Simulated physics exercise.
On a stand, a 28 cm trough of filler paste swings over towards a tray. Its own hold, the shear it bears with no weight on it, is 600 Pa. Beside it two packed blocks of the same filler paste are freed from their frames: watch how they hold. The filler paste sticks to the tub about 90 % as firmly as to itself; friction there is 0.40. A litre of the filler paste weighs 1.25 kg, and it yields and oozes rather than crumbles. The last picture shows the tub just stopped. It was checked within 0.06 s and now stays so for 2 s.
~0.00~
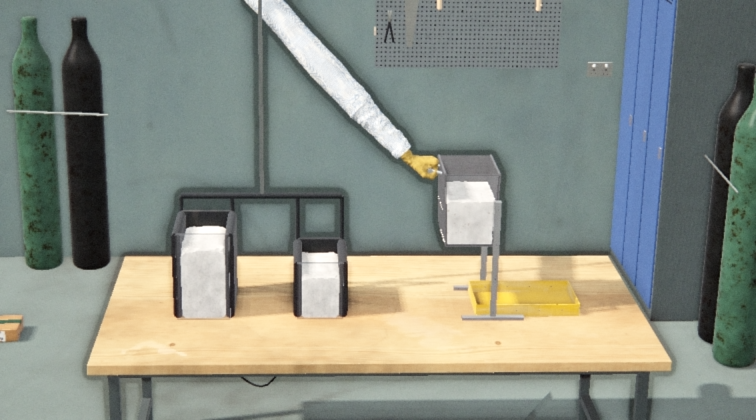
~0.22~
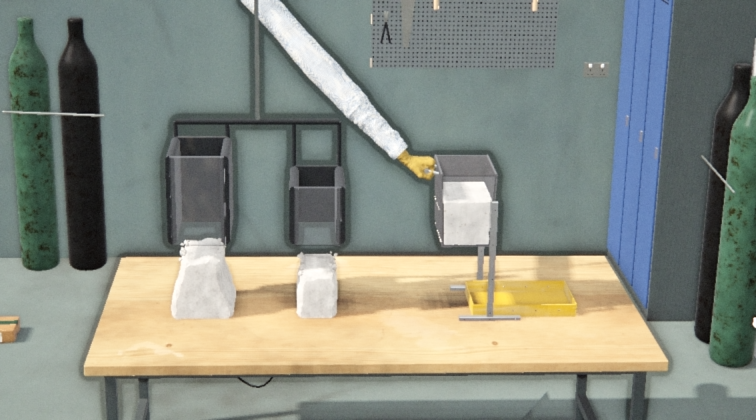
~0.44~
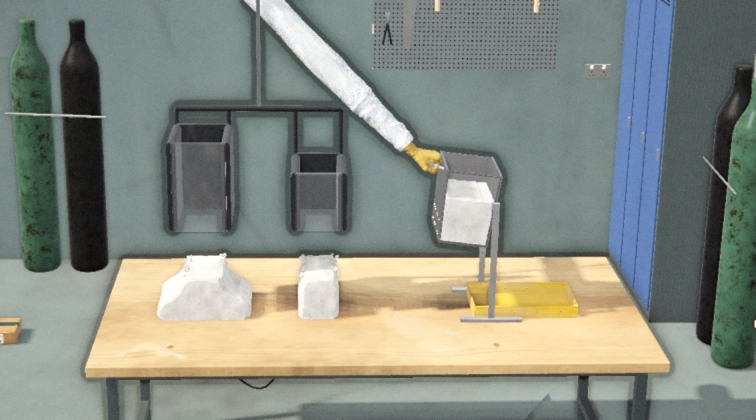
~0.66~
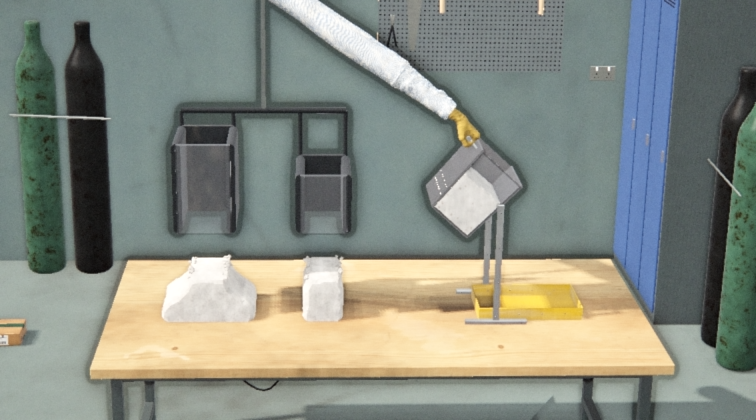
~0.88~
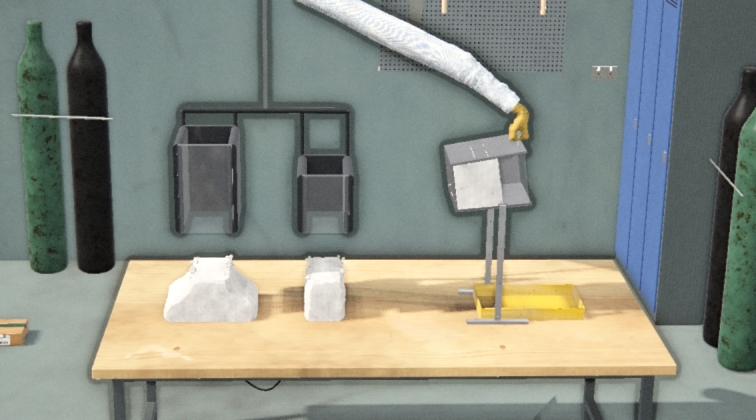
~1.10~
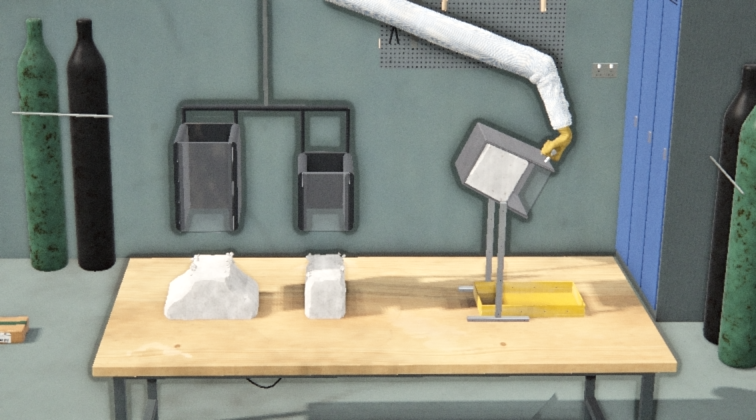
In a workshop, two dark open moulds lift off pale blocks on a wooden bench, and the taller left block slumps lower and wider while the right one keeps its height. A yellow-gloved hand then swings a grey tub rightward past its side above a yellow tray, the pale paste staying inside.
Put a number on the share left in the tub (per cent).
Close to 0 per cent.
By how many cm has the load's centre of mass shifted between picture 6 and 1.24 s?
Roughly 5 cm.
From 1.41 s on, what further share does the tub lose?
About 60 %.
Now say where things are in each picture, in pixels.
Handle-side rim at (447, 175), tilt 0 degrees; highest point of the filler paste at (496, 201); test blocks 29 cm, 18 cm high (left to right), in the first frame.
Handle-side rim at (443, 175), tilt 0 degrees; highest point of the filler paste at (492, 201); test blocks 24 cm, 18 cm high (left to right), in the second frame.
Handle-side rim at (449, 171), tilt 7 degrees; highest point of the filler paste at (450, 198); test blocks 18 cm, 18 cm high (left to right), in the third frame.
Handle-side rim at (484, 152), tilt 42 degrees; highest point of the filler paste at (467, 176); test blocks 18 cm, 18 cm high (left to right), in the fourth frame.
Handle-side rim at (526, 154), tilt 82 degrees; highest point of the filler paste at (494, 160); test blocks 18 cm, 18 cm high (left to right), in the fifth frame.
Handle-side rim at (553, 172), tilt 116 degrees; highest point of the filler paste at (489, 146); test blocks 18 cm, 18 cm high (left to right), in the sixth frame.
By 1.24 s, the tub is at 116 degrees and holds 100 %.
By 1.41 s, the tub is at 116 degrees and holds 62 %.
By 1.58 s, the tub is at 116 degrees and holds 6 %.
By 1.75 s, the tub is at 116 degrees and holds 0 %.
By 3.10 s, at the end, the tub is at 116 degrees and holds 0 %.
